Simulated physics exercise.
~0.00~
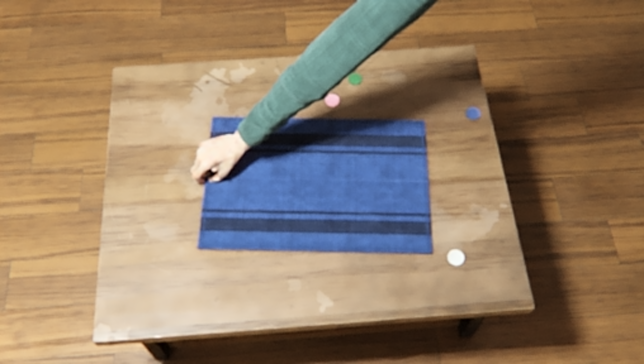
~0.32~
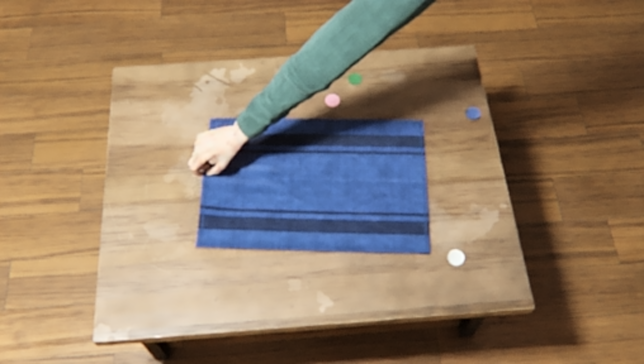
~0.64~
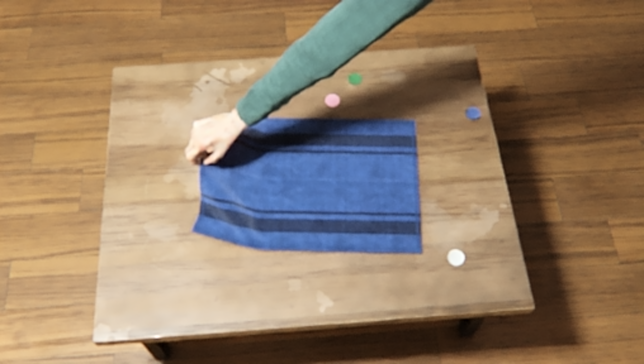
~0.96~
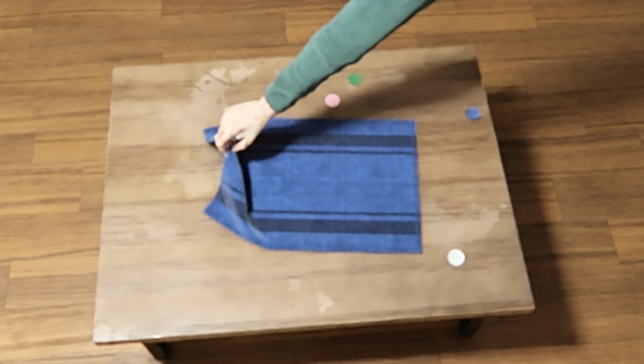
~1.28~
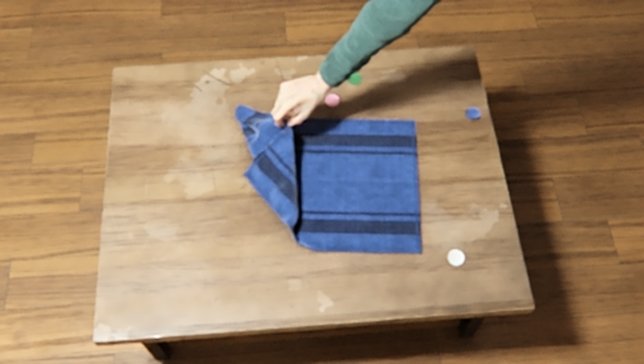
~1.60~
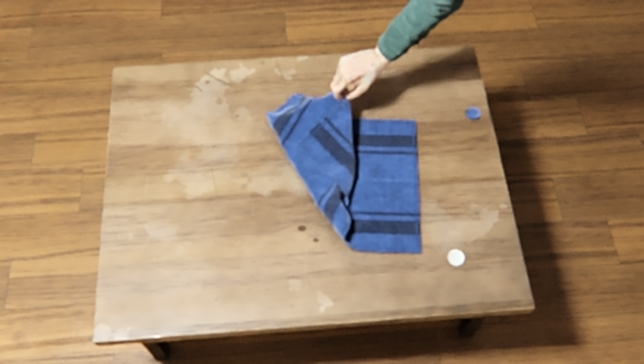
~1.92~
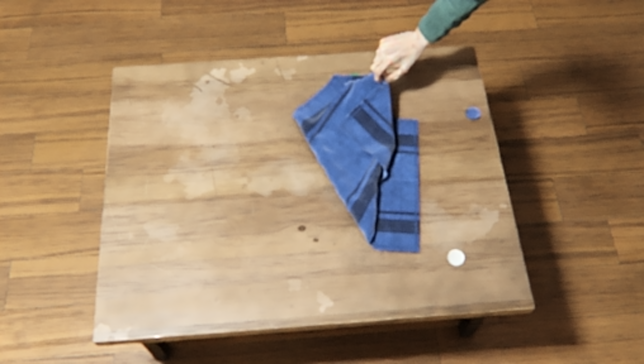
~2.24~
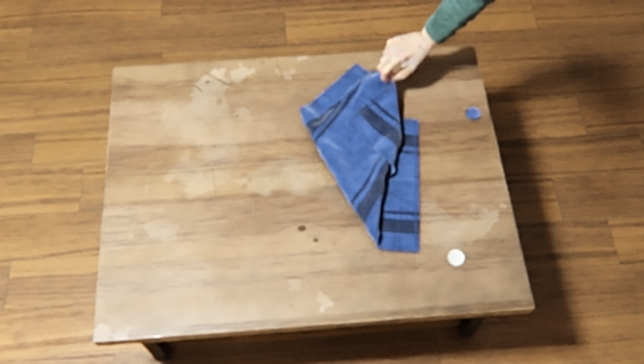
A hand in a green sleeve folding a blue striped towel diagonally rightward across a wooden table, covering pink and green tokens.
